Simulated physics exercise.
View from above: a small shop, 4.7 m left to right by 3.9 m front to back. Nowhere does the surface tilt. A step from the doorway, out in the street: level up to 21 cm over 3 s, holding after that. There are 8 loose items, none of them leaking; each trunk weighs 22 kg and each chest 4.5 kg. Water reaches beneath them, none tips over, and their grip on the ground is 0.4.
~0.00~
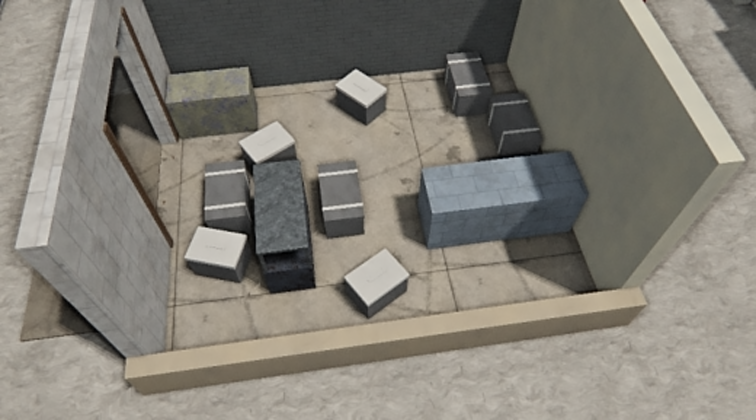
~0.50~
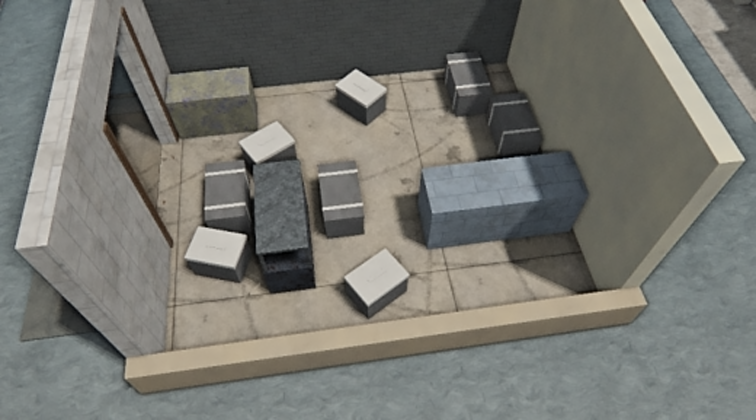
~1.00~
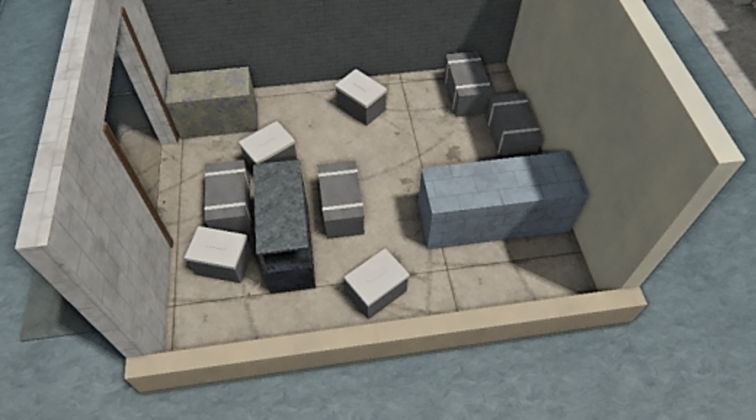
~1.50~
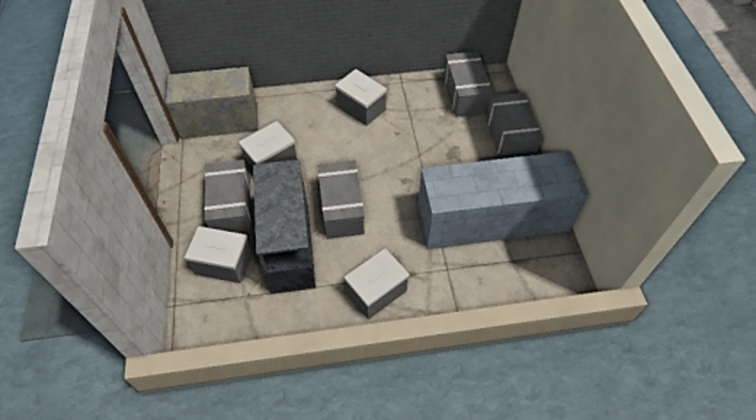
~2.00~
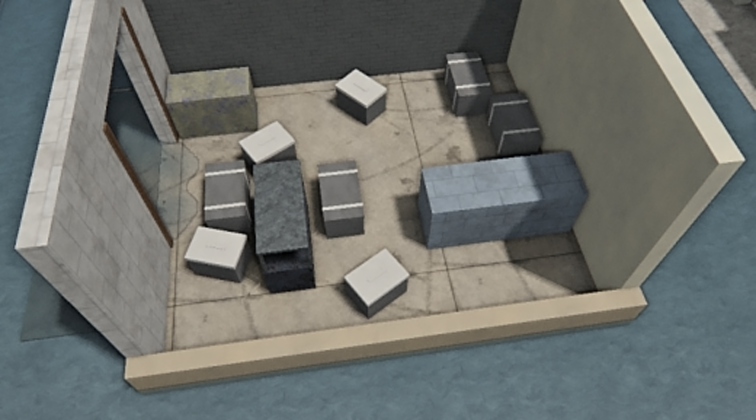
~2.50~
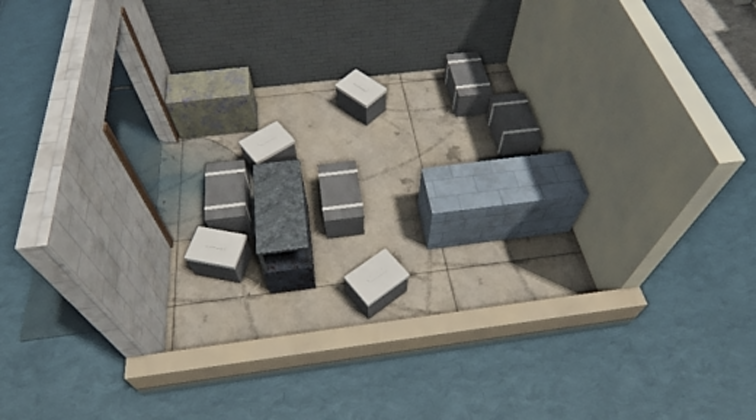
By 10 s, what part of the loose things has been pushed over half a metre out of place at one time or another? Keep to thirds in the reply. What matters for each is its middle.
My answer: Two thirds or more.
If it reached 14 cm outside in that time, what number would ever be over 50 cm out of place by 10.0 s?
Count: 4.
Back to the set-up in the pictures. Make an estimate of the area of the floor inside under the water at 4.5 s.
Roughly 8.0 m2.
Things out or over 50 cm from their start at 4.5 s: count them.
It comes to 3.
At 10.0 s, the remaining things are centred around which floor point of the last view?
It works out to somewhere near (405, 191) on the floor.
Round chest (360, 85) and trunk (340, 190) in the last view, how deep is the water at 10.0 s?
16 and 6 cm.
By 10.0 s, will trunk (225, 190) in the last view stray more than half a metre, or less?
It is below the mark.
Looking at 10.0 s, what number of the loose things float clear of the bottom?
I get 7.
After 3.5 s 1 of 8 are over 50 cm from their spots; 0 afloat.
After 4.5 s 3 of 8 are over 50 cm from their spots; 1 afloat.
After 7.0 s 3 of 8 are over 50 cm from their spots; 5 afloat.
After 10.0 s 6 of 8 are over 50 cm from their spots, and 7 have been at some point; 7 afloat.
